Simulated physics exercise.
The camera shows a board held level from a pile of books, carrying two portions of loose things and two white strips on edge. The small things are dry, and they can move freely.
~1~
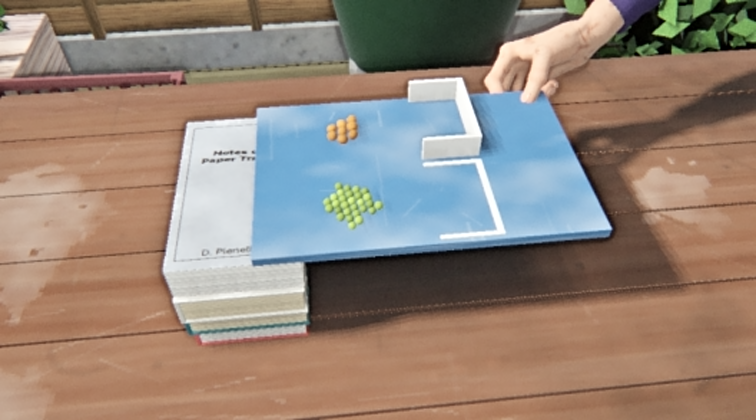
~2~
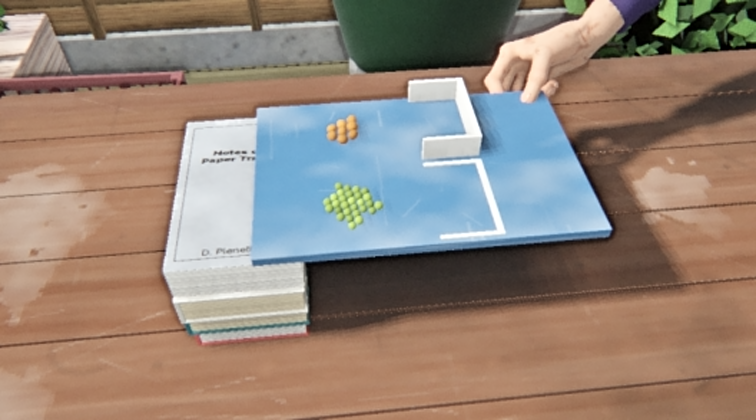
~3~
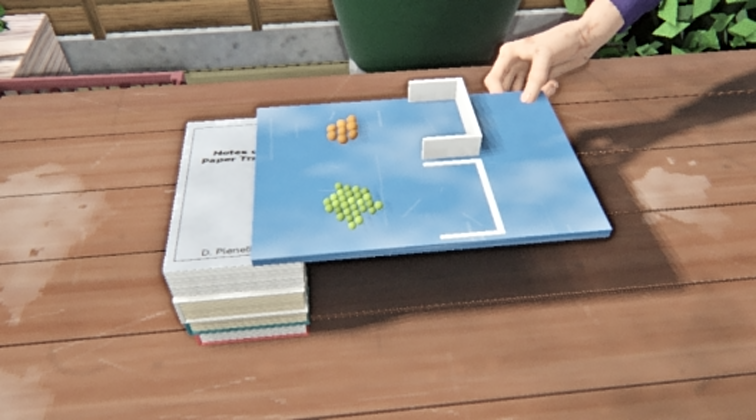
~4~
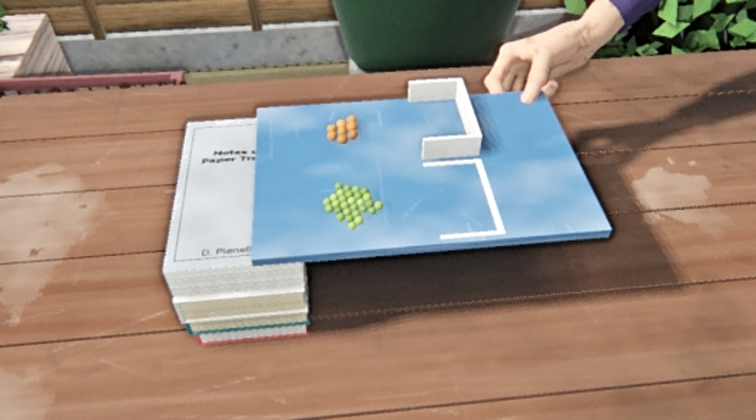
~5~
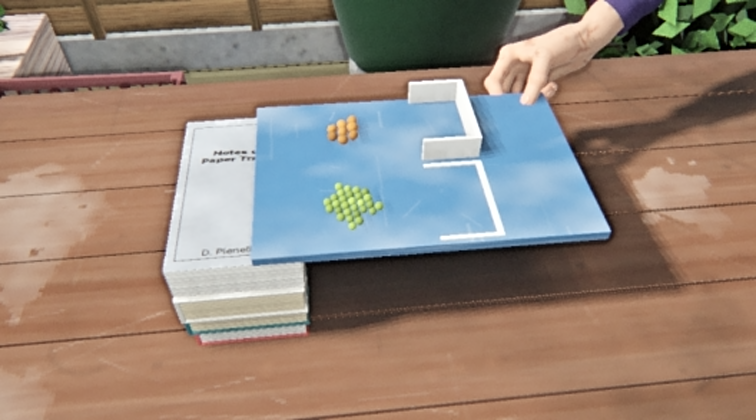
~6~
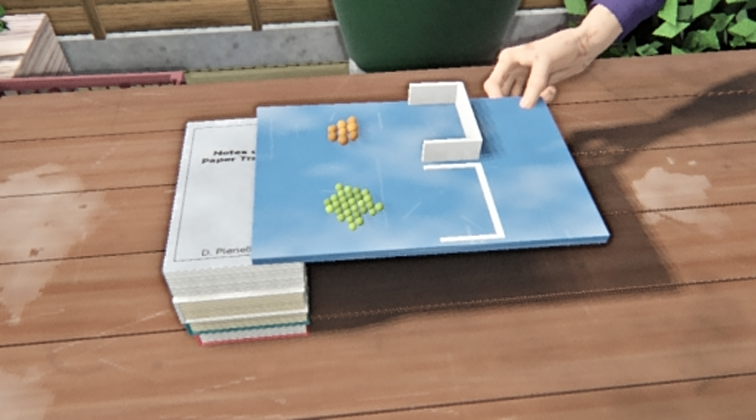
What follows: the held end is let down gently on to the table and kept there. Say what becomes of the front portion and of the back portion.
Front portion: Crosses the bar. Back portion: Kept back.
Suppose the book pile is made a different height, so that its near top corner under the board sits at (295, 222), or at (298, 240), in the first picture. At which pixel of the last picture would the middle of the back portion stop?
One: About (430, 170). Two: About (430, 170).
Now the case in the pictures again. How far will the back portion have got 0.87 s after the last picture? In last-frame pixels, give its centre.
I'd point at about (364, 146).
Then, 0.38 s after the last picture, board sloping at 9°; front portion where it was; back portion where it was.
Then, 0.87 s after the last picture, board sloping at 19°; front portion a small part past its bar; back portion on its way down.
Then, 1.39 s after the last picture, board resting at 27°; front portion nearly all past its bar; back portion has reached its bar.
At rest, board resting at 27°; front portion nearly all past its bar; back portion gathered behind its bar.
